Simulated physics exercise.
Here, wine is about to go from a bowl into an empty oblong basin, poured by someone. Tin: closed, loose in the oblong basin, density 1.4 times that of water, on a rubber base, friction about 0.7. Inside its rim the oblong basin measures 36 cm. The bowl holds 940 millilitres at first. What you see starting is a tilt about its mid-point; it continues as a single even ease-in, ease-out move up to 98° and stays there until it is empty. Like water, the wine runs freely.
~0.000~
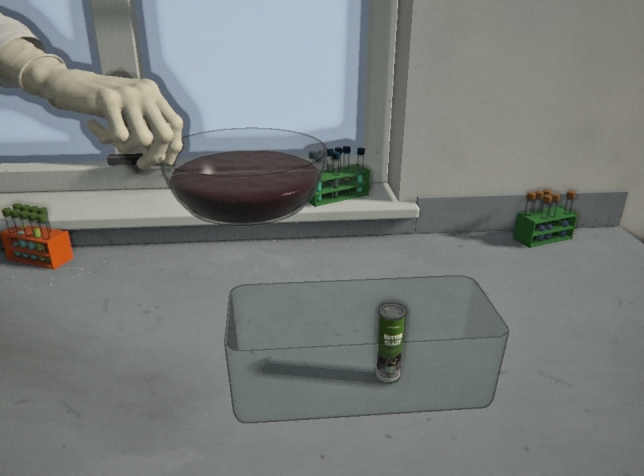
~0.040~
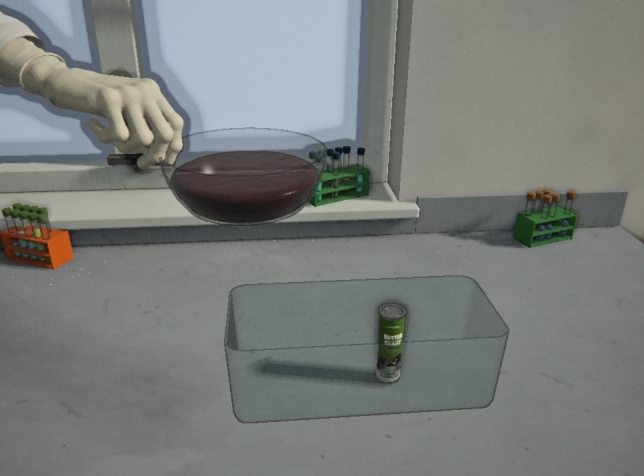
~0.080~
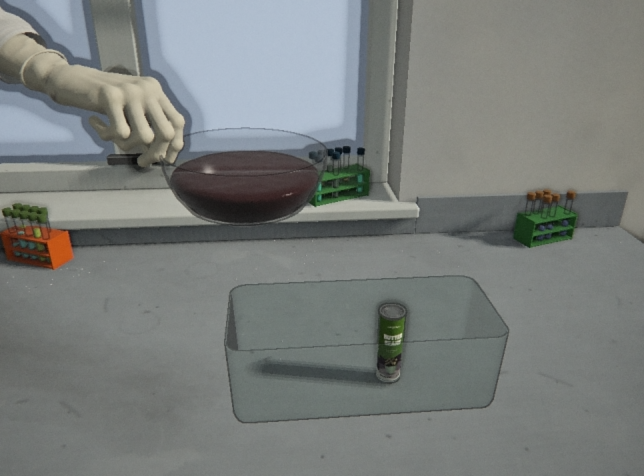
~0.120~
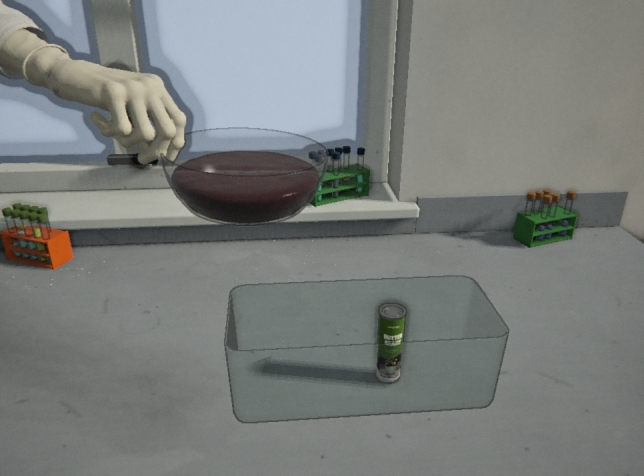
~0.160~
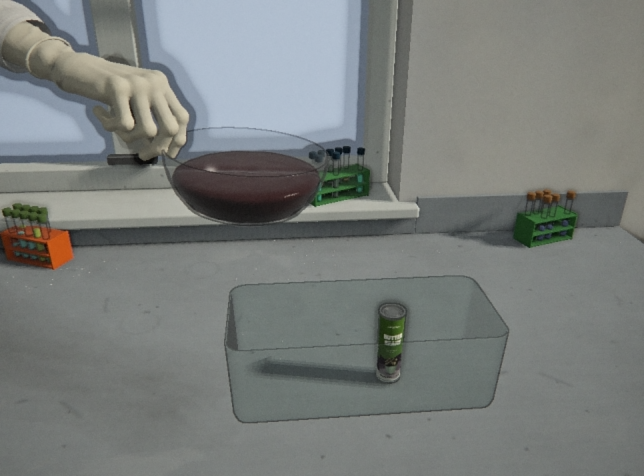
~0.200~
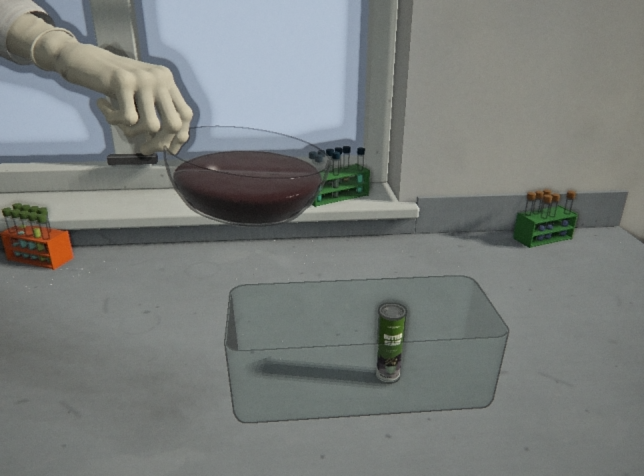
A glass bowl of dark red wine hung level beside a pale hand, then leaned slightly to the right as the hand shifted a little, while the small green tin stood still in the clear basin below.
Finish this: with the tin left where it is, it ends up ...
It ends up standing.
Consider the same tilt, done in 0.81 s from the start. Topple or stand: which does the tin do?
The tin stays balanced.
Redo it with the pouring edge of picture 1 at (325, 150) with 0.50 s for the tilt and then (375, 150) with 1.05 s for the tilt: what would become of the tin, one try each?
First it falls; then it keeps standing.
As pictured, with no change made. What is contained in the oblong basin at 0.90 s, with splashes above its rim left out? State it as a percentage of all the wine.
The fraction sits near 80 in a hundred.
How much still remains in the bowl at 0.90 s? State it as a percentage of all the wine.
Around 6 in a hundred is still there.
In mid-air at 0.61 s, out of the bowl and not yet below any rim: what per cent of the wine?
At that moment, about 40 percent.
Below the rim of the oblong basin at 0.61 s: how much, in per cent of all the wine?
About 4%.
By 0.61 s the tilt is 61° and 57 per cent is still to pour; the tin stands where it began.
By 0.90 s the tilt is 93° and 6 per cent is still to pour; the tin stands where it began.
By 1.21 s the tilt is 98° and 0 per cent is still to pour; the tin stands where it began.
By 1.55 s the tilt is 98° and 0 per cent is still to pour; the tin stands where it began.
At rest the tin stands where it began.
